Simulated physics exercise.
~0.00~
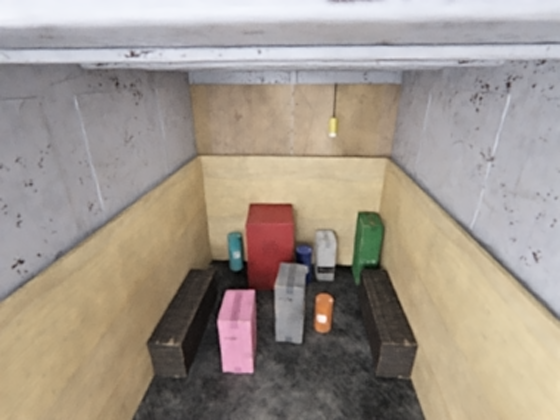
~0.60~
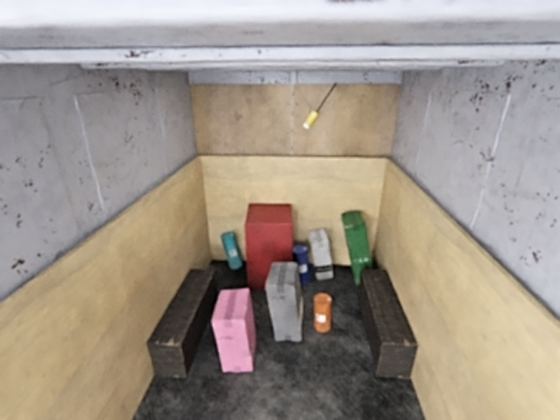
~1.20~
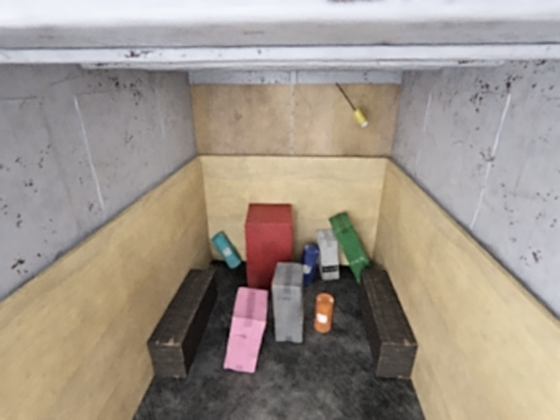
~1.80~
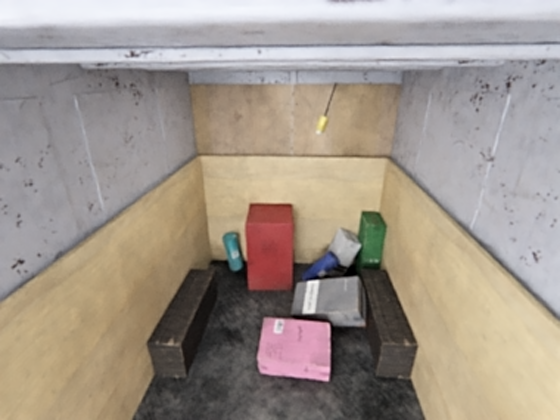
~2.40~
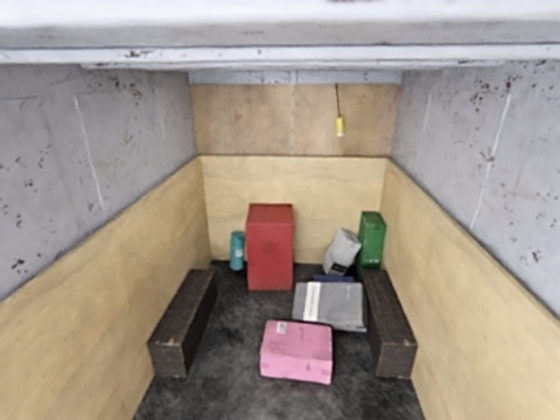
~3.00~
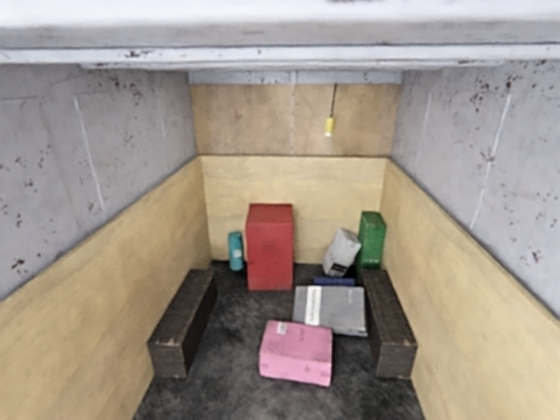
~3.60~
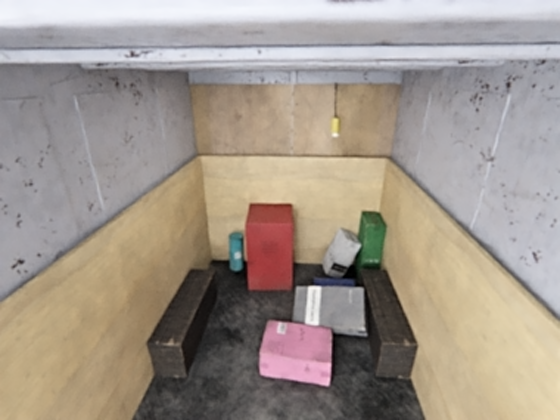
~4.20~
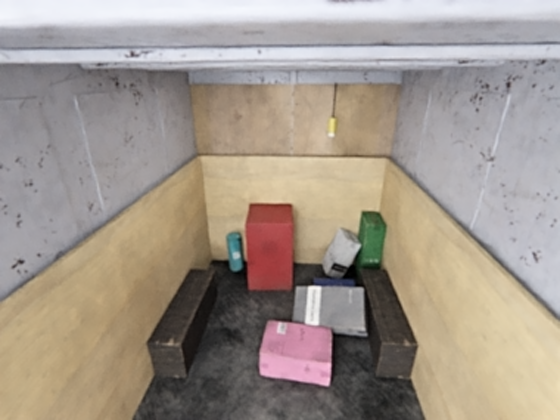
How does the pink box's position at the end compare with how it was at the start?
At the start the pink box stands upright, but by the end it is lying on its side on the floor, further to the right.
Red box standing firm in a load bay as boxes and canisters rock around it, pink and grey boxes toppling and settling.
